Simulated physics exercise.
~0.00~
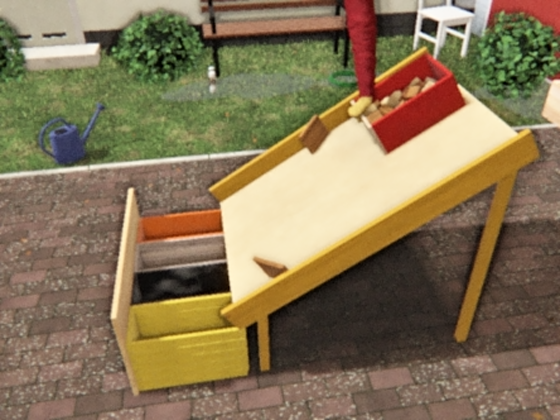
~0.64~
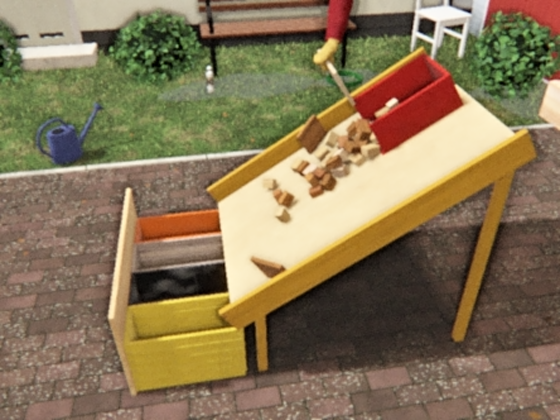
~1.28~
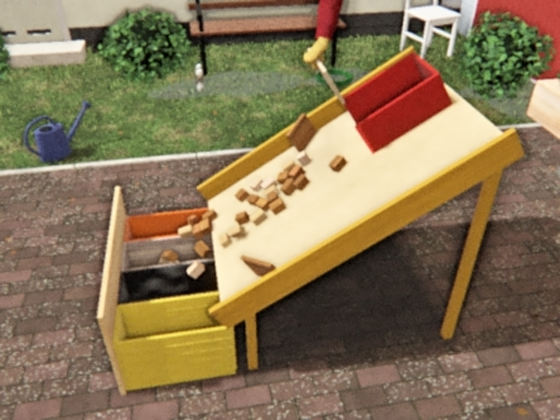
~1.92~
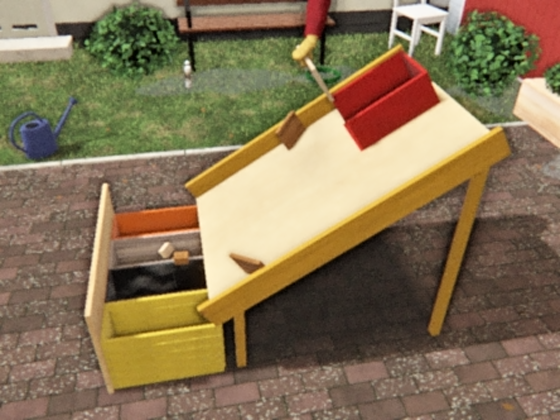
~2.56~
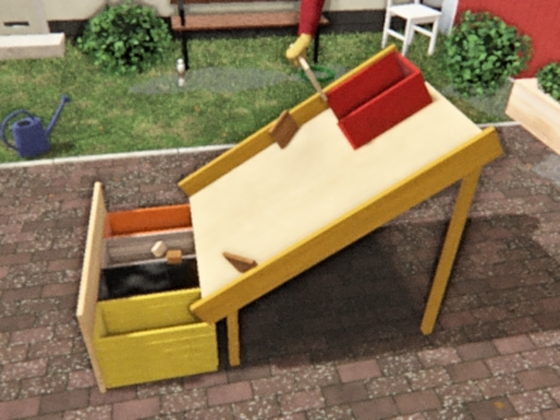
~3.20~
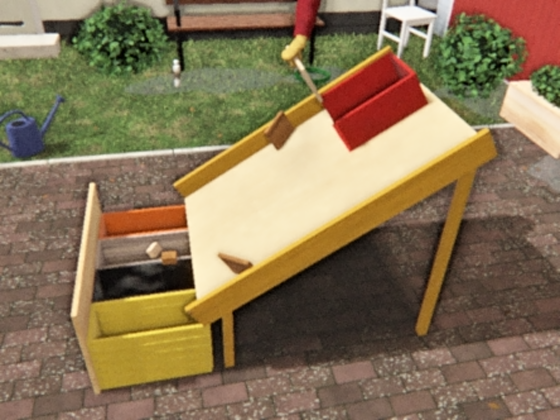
To begin with, wooden blocks fill a red pen at the top of a sloping table with yellow rails, while a red-sleeved arm with a yellow glove reaches down beside it. The hand draws the gate up and away, and the blocks spill onto the pale slope. They tumble down in a loose cluster between two angled boards, leaving the pen nearly empty. The first ones drop into the open containers at the foot. Soon the slope is clear, and the blocks rest out of the pen, some showing above the wooden bin, while the hand still holds the gate.
